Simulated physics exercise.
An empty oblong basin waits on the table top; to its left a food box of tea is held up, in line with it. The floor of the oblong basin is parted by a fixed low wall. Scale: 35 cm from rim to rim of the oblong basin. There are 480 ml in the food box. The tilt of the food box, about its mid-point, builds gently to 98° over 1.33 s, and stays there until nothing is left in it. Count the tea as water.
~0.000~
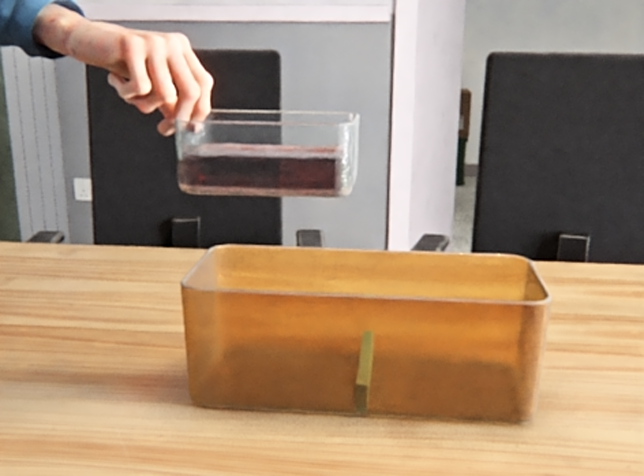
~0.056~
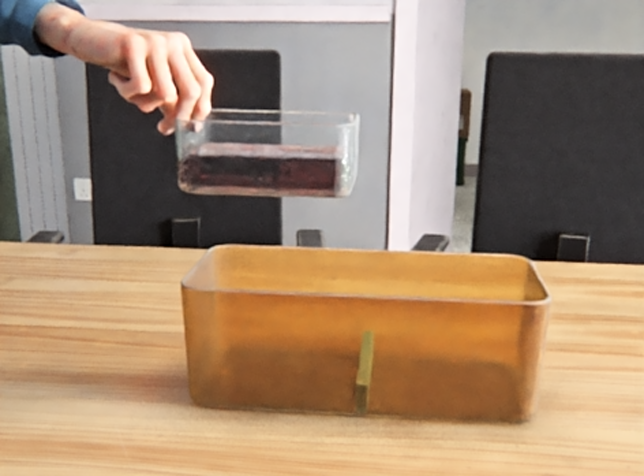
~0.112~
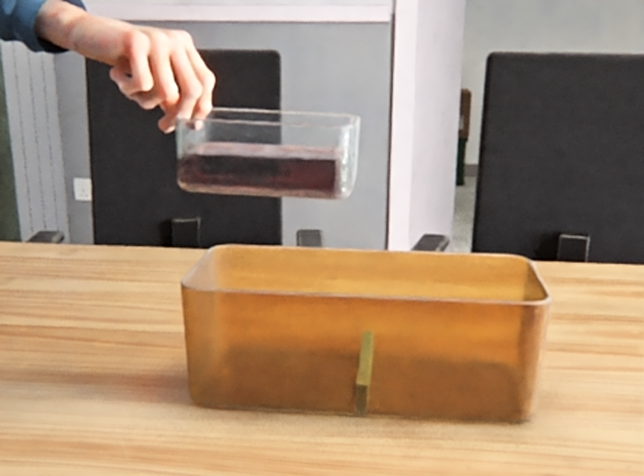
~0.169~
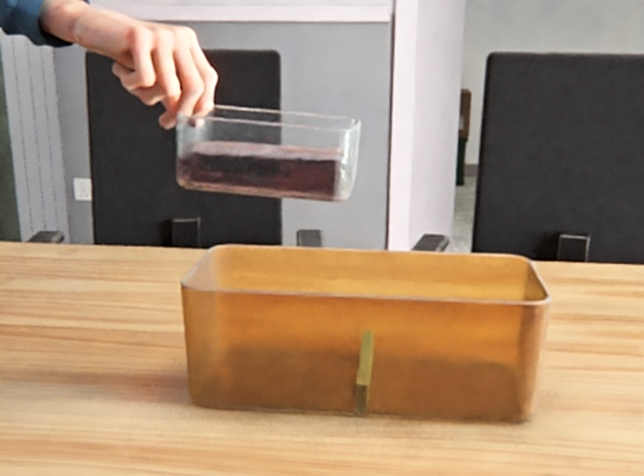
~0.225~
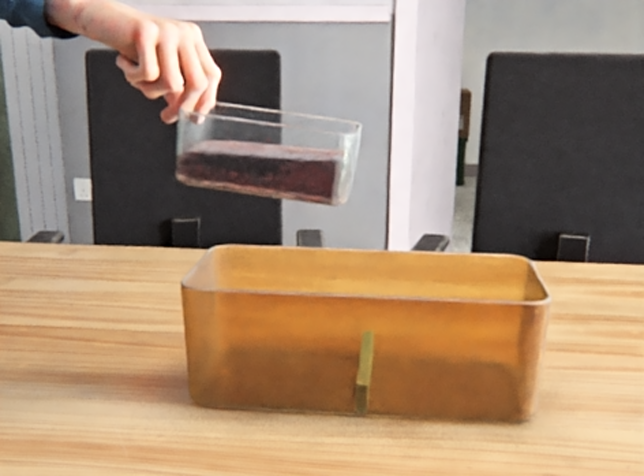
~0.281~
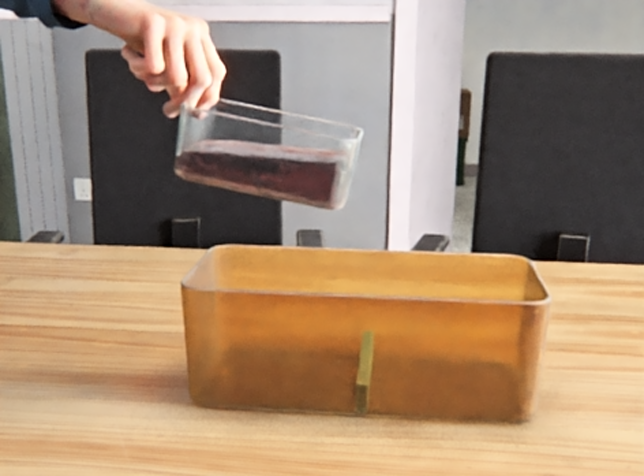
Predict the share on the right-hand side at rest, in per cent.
Roughly 70 per cent is past the wall.
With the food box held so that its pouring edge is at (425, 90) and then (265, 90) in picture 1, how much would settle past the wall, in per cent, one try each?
First 95, then 5 per cent.
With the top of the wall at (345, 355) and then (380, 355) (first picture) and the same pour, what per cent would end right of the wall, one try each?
In turn about 85 and 55 per cent.
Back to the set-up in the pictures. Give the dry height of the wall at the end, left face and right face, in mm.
Left about 24 mm, right about 16 mm.
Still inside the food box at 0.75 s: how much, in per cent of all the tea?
About 58 per cent.
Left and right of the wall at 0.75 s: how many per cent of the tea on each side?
Some 0 per cent left and 12 right.
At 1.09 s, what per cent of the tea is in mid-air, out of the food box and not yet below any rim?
About 7 per cent.
After 0.75 s the tilt is 58° and 58 per cent is still to pour, 0 is left of the wall and 12 right of it.
After 1.09 s the tilt is 90° and 17 per cent is still to pour, 13 is left of the wall and 63 right of it.
After 1.44 s the tilt is 98° and 3 per cent is still to pour, 26 is left of the wall and 70 right of it.
After 1.83 s the tilt is 98° and 0 per cent is still to pour, 30 is left of the wall and 70 right of it.
In the end 29 per cent lies left of the wall, 70 right of it and 1 outside.
